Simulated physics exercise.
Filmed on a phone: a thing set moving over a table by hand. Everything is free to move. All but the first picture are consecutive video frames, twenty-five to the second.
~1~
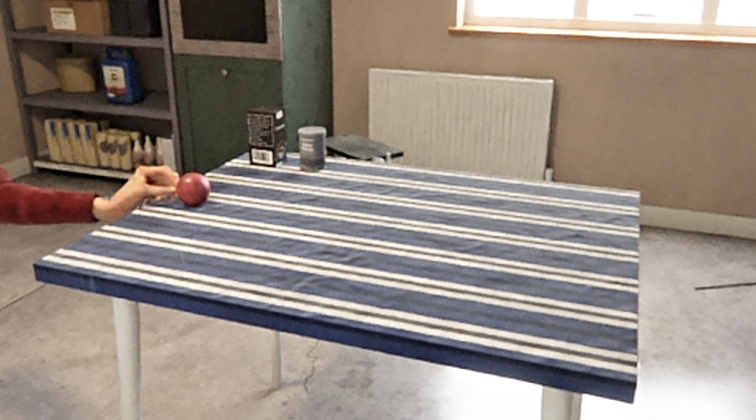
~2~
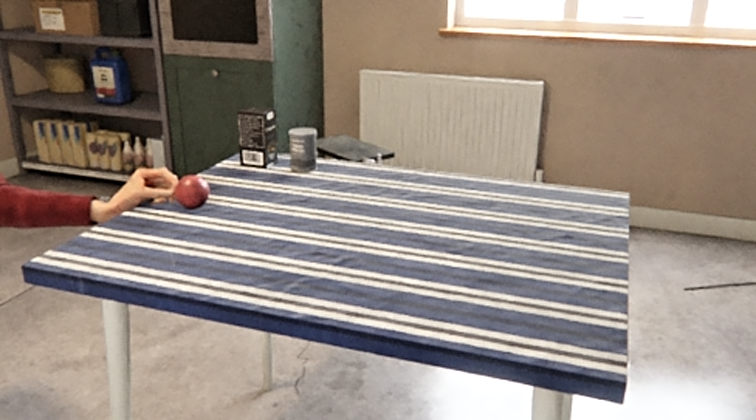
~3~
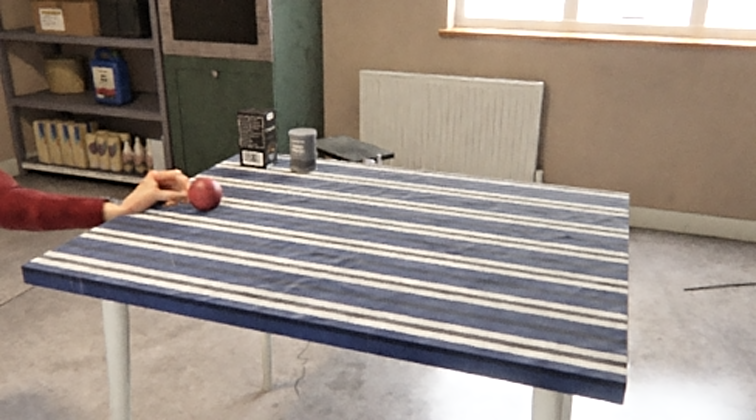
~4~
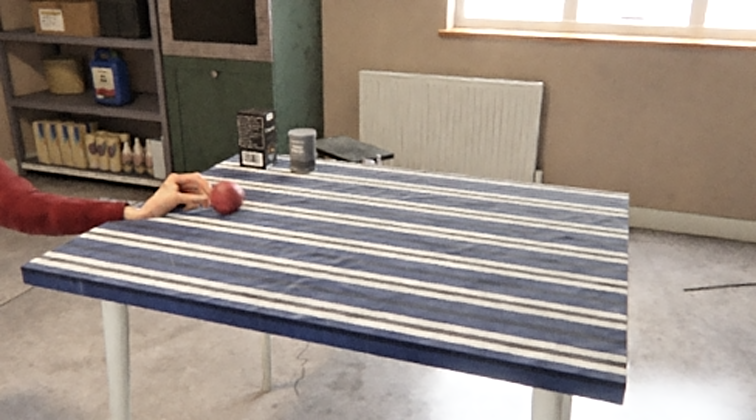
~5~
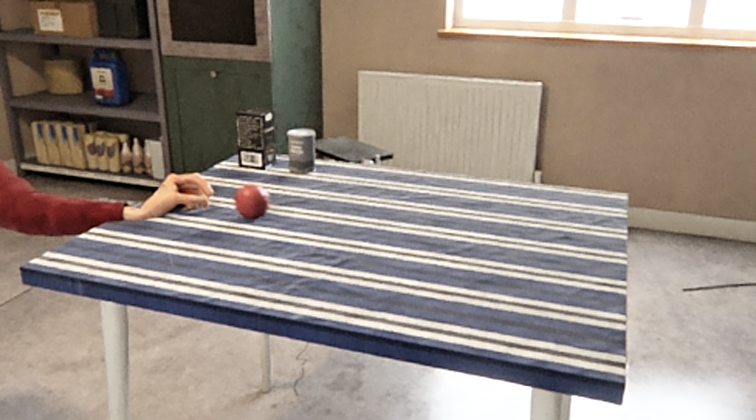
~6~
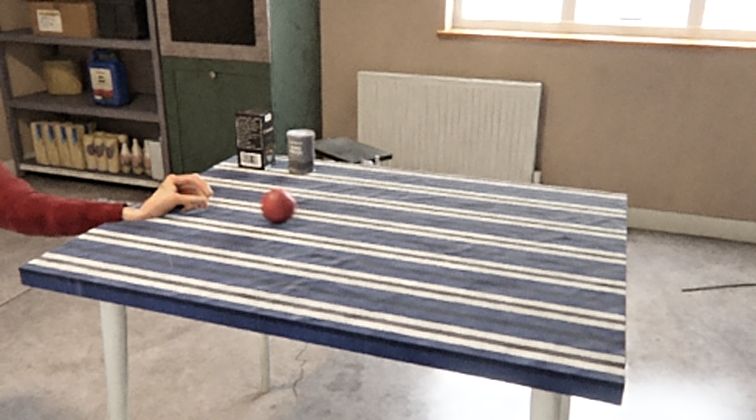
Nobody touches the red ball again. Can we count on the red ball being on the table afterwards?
The red ball falls off the table.
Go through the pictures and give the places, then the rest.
Under the hand; red ball (193, 190), in the first picture.
Under the hand; red ball (192, 192), in the second picture.
Under the hand; red ball (205, 194), in the third picture.
Red ball (227, 198), in the fourth picture.
Red ball (252, 202) moved about its own width, in the fifth picture.
Red ball (278, 206) moved well along, in the sixth picture.
Then, 0.20 s later than the last frame, red ball moved well along near (420, 225).
Then, 0.40 s later than the last frame, red ball moved well along near (574, 246).
Then, 0.70 s later than the last frame, red ball now off the table.
Then, 0.90 s later than the last frame, things are still on the move.
When it is over, off the table, red ball.
